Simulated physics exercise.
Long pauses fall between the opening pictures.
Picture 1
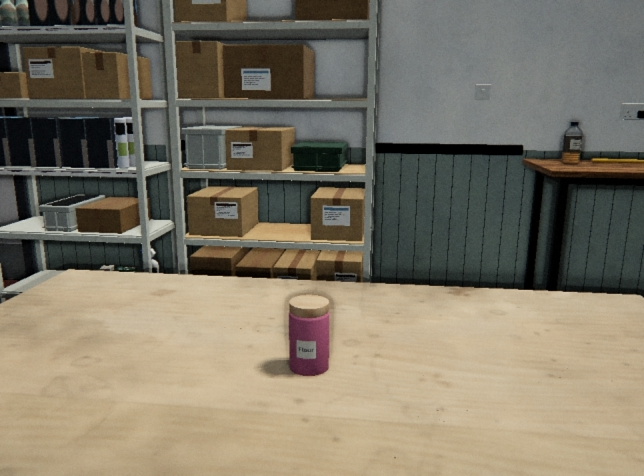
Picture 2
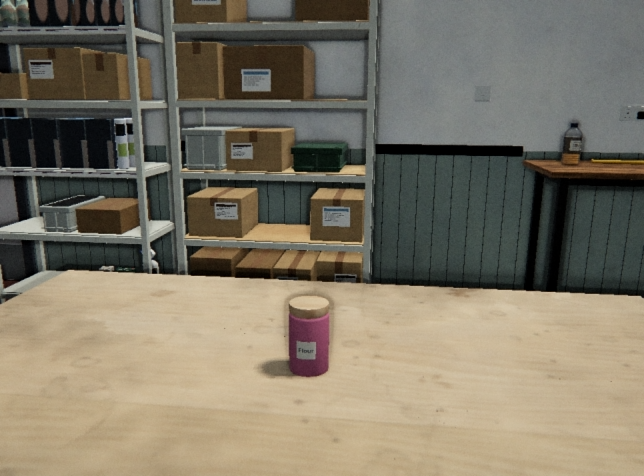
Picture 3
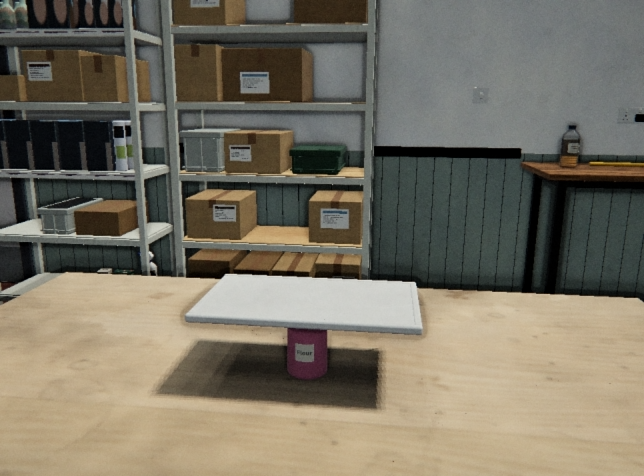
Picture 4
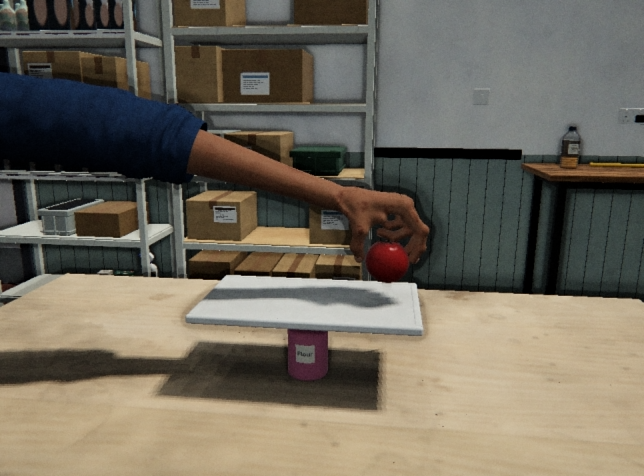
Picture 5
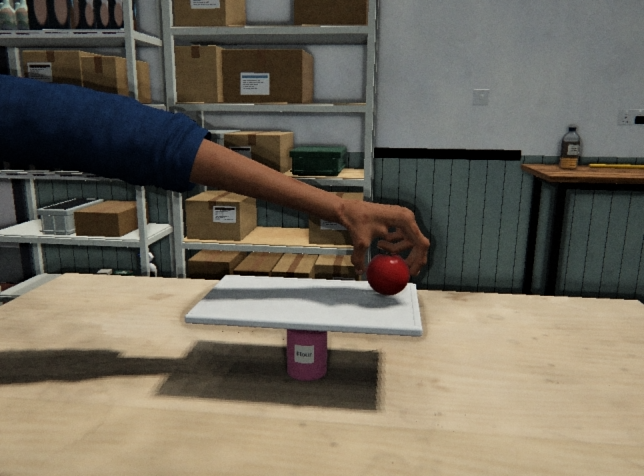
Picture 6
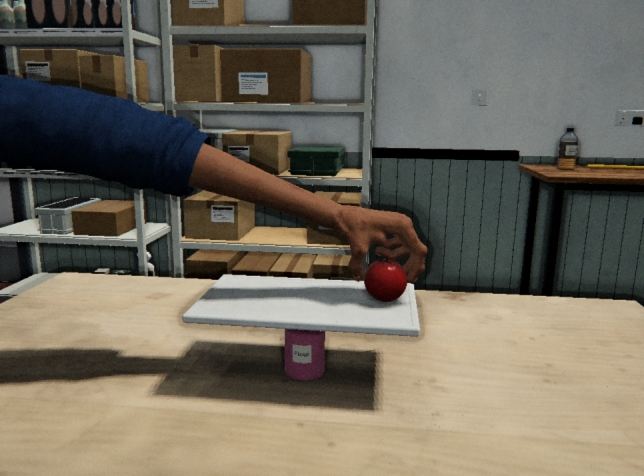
Arm in a blue sleeve lowering a red tomato onto the right side of a white lid atop a pink jar.
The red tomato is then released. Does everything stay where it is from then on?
The stack is too shaky.
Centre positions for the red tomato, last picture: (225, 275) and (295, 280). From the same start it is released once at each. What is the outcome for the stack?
First try: Topples; second try: Stands.
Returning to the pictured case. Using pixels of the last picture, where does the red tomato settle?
Look near (510, 363) in the final picture.
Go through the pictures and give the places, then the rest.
In the first picture, the last thing is not in view yet.
In the second picture, the last thing is not in view yet.
In the third picture, the last thing is not in view yet; white lid (311, 301).
The fourth picture shows still above its spot; red tomato (387, 261); white lid (311, 302).
The fifth picture shows still above its spot; red tomato (388, 274); white lid (310, 302).
The sixth picture shows set down, still held; red tomato (386, 280); white lid (308, 302).
Then, 0.40 s past the last view, red tomato now fallen; white lid rocked 47° from its first pose.
Then, 0.50 s past the last view, white lid rocked 42° from its first pose.
Then, 0.60 s past the last view, white lid rocked 31° from its first pose; pink jar displaced a little.
Then, 0.80 s past the last view, white lid now fallen; pink jar displaced about its own width.
Finally, fallen, red tomato and white lid; pink jar still in place. Final places as the last picture's camera would see them, red tomato near (510, 363). The stack loses its balance.
